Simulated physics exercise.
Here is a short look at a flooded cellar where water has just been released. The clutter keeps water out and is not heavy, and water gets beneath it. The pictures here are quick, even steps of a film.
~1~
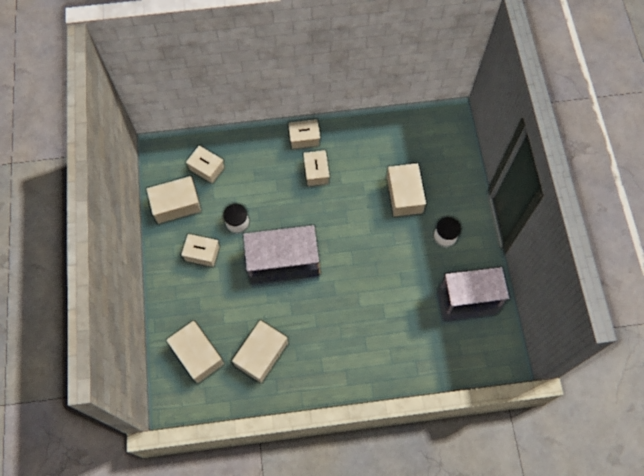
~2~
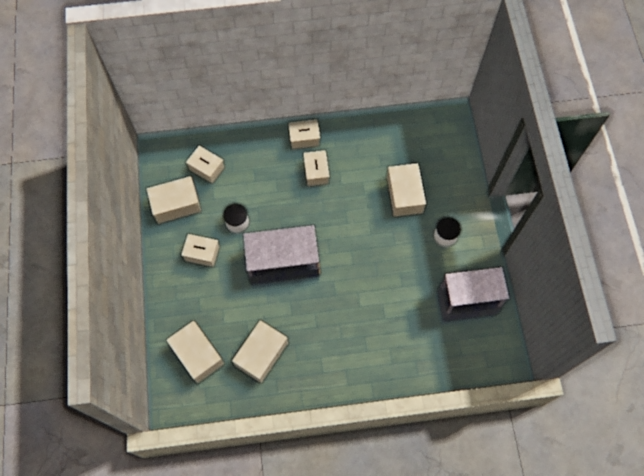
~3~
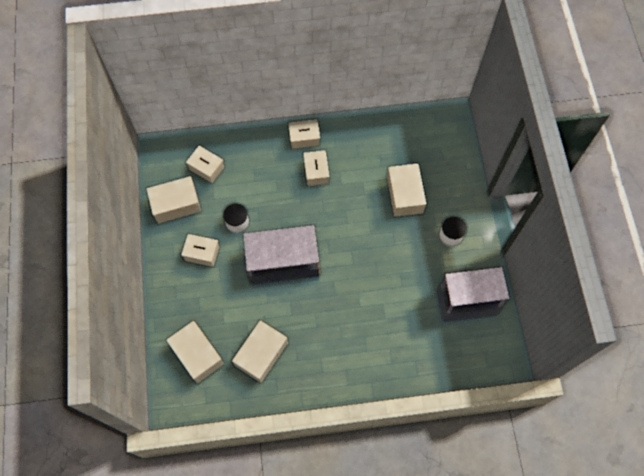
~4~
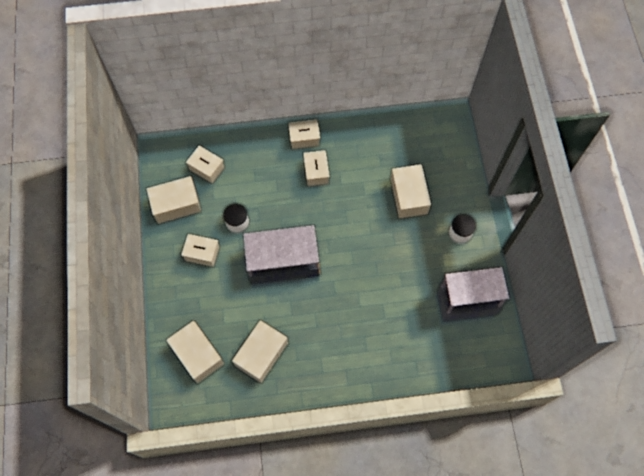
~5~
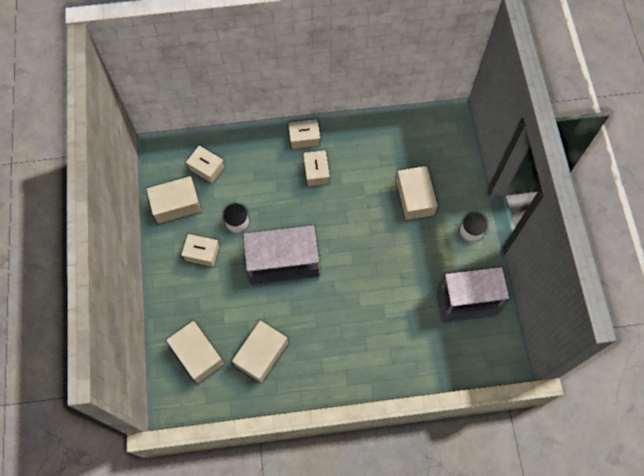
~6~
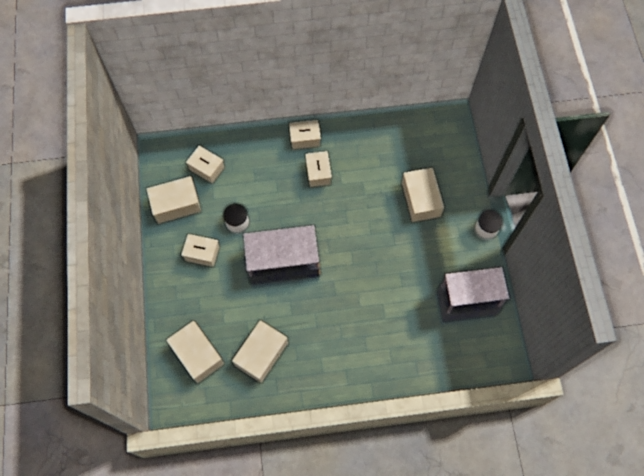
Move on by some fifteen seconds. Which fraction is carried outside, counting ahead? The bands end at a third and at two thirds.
It stays short of one third.
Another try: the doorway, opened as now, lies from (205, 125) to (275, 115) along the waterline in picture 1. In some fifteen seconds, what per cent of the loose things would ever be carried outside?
Estimate: Near 70 per cent.
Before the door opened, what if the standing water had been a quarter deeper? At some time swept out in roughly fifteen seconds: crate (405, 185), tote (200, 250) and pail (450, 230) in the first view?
Taking them in order: Leaves the room; remains in the room; leaves the room.
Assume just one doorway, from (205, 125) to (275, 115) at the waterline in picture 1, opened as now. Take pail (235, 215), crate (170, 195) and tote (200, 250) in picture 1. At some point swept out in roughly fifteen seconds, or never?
The first one exits, the second exits, the third exits.
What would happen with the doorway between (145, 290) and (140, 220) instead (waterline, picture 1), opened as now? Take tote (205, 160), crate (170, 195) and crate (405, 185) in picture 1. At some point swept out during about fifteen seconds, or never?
In the order given, it's escaped, escaped, remains behind.
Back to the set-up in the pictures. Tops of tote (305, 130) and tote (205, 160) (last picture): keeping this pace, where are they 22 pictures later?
Tops end up close to (373, 129) and (237, 155) respectively.
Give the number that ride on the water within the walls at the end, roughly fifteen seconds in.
8.
A moment on, 1 of 10 are out; 9 afloat.
Next, 2 of 10 are out; 8 afloat.
Later, 2 of 10 are out; 8 afloat.
In the end, 2 of 10 are out; 8 afloat.
